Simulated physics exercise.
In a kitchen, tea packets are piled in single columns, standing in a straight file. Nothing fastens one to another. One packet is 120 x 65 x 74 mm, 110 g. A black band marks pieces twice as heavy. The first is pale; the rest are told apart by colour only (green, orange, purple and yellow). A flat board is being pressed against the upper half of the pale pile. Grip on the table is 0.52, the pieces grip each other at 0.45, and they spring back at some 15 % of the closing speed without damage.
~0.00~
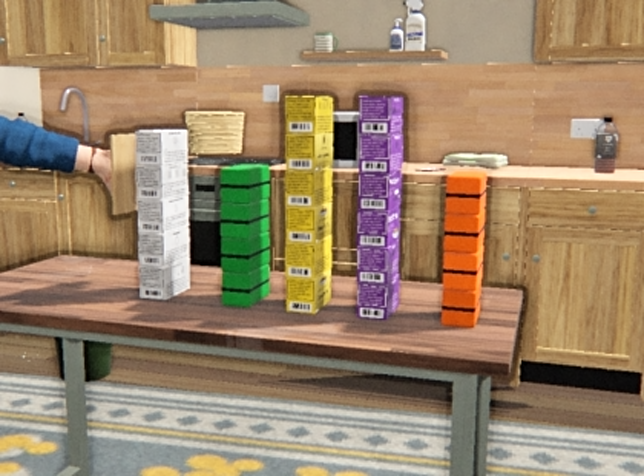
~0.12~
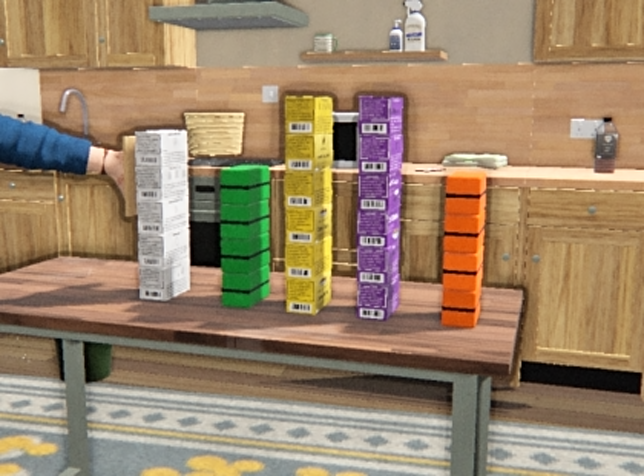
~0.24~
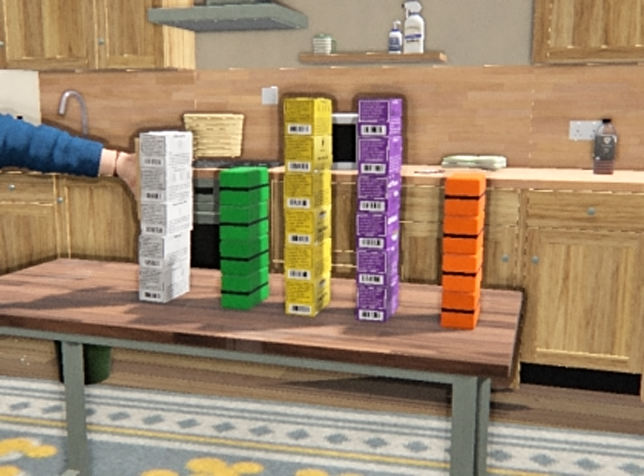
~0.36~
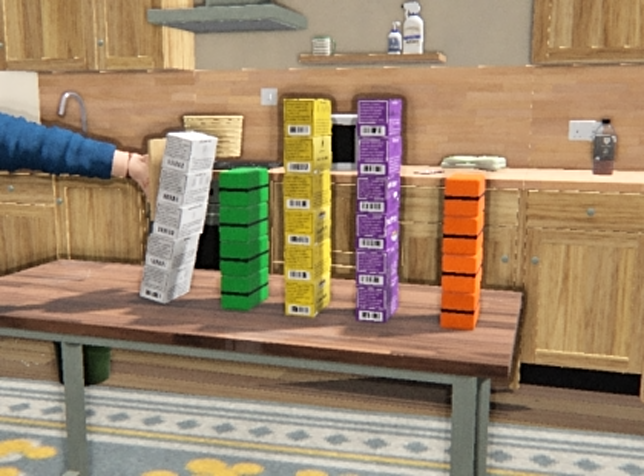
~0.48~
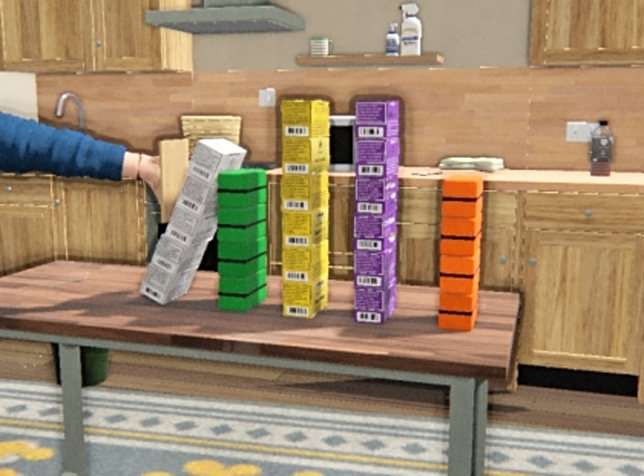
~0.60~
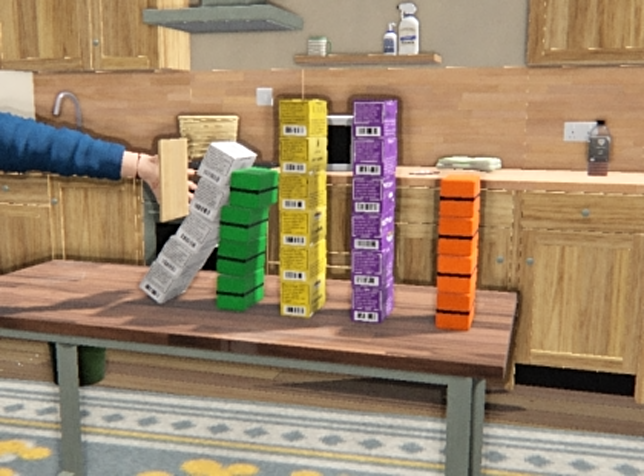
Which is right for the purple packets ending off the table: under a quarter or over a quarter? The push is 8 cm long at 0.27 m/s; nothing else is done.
Upwards of a quarter of them.
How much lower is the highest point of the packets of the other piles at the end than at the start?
Roughly 24 cm.
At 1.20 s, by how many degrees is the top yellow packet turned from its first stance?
Roughly 15°.
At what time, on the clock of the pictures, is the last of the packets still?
At about 2.5 s.
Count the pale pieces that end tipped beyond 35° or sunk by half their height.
The count is 5.
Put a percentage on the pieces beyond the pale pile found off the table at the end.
About 40 per cent.
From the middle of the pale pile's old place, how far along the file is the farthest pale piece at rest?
About 34 cm.
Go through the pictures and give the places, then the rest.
In the first picture (pixels give the middle of a visible side), board (112, 165) 54 mm short; top purple packet (375, 116); top yellow packet (301, 115); none of the others has stirred.
Board (125, 166) 22 mm short; top purple packet (374, 116), in the second picture.
Board (137, 168) 11 mm in; top purple packet (373, 118), in the third picture.
Board (150, 170) 43 mm in, top of the pale pile leaning 12°; top purple packet (373, 119); none of the others has stirred, in the fourth picture.
Board (161, 171) 7 cm in, top of the pale pile leaning 24°; top purple packet (371, 120); none of the others has stirred, in the fifth picture.
Board (160, 170) 8 cm in, stopped, top of the pale pile leaning 27°; top purple packet (369, 119); top green packet (244, 191) 5° from how it stood; steepest lean 5°, the packet at (234, 225); movement in 3 of them, in the sixth picture.
After 1.20 s, 5 of the pale pile down; none of the 6 purple packets off the table (0 of 20 in all colours); top purple packet 13° from how it stood; top green packet 32° from how it stood, 56 mm lower.
After 1.74 s, 5 of the pale pile down; 3 of the 6 purple packets off the table (6 of 20 in all colours); top purple packet upside down; top orange packet on its side.
In the end (2.5 s), 5 of the pale pile down; 3 of the 6 purple packets off the table (8 of 20 in all colours); top purple packet on its side; top yellow packet on its side. That is 50 per cent.
